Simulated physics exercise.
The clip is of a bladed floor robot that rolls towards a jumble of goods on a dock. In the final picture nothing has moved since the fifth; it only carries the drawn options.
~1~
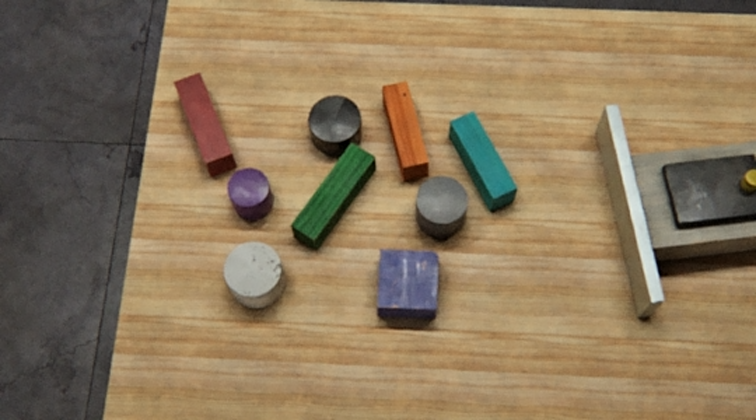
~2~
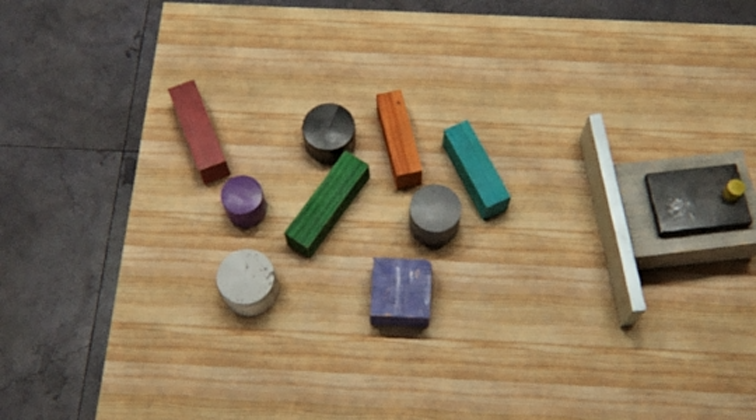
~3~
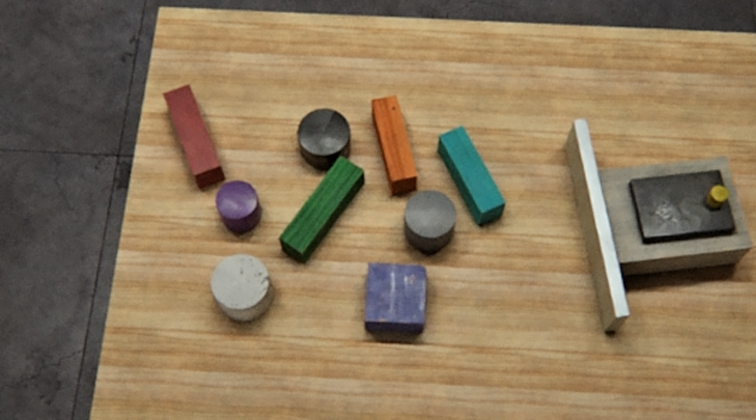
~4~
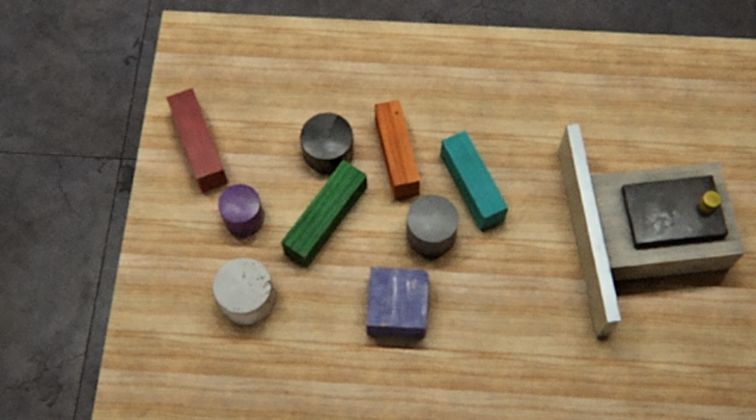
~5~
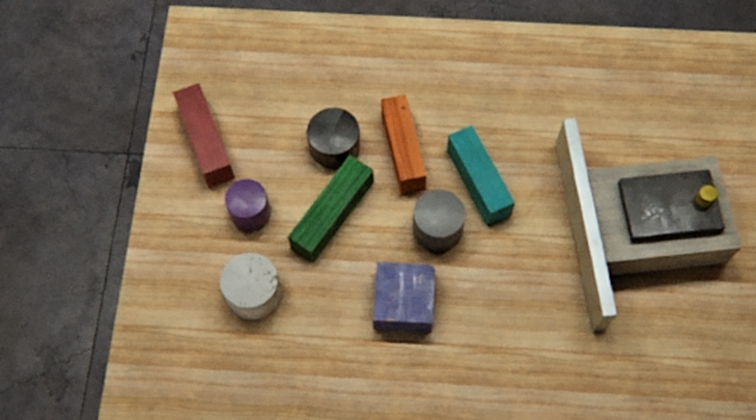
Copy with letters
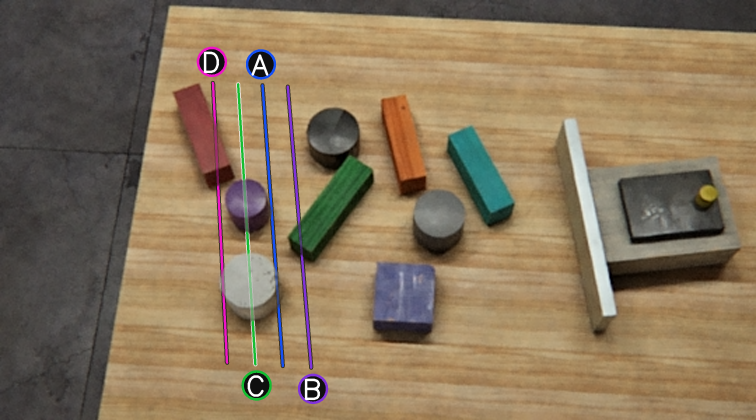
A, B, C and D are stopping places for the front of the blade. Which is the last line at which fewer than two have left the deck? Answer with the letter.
C is the last line within the limit.
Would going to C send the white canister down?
No.
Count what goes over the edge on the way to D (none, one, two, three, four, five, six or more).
Three.
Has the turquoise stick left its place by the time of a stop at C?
By then, yes.
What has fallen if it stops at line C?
It is the red bar.
On the marked copy, A at (272, 217); B at (299, 219); C at (246, 216); D at (220, 214).
Following C. Soon after the start, robot (538, 199); turquoise stick (434, 173); grey canister (404, 226).
Later, robot (414, 192); purple canister (232, 207); black canister (249, 141).
In the end, robot (320, 187); red bar over the edge; purple canister (142, 218); one fallen.
As for the rest, A is within the limit but short; B is within the limit but short; D drops three.
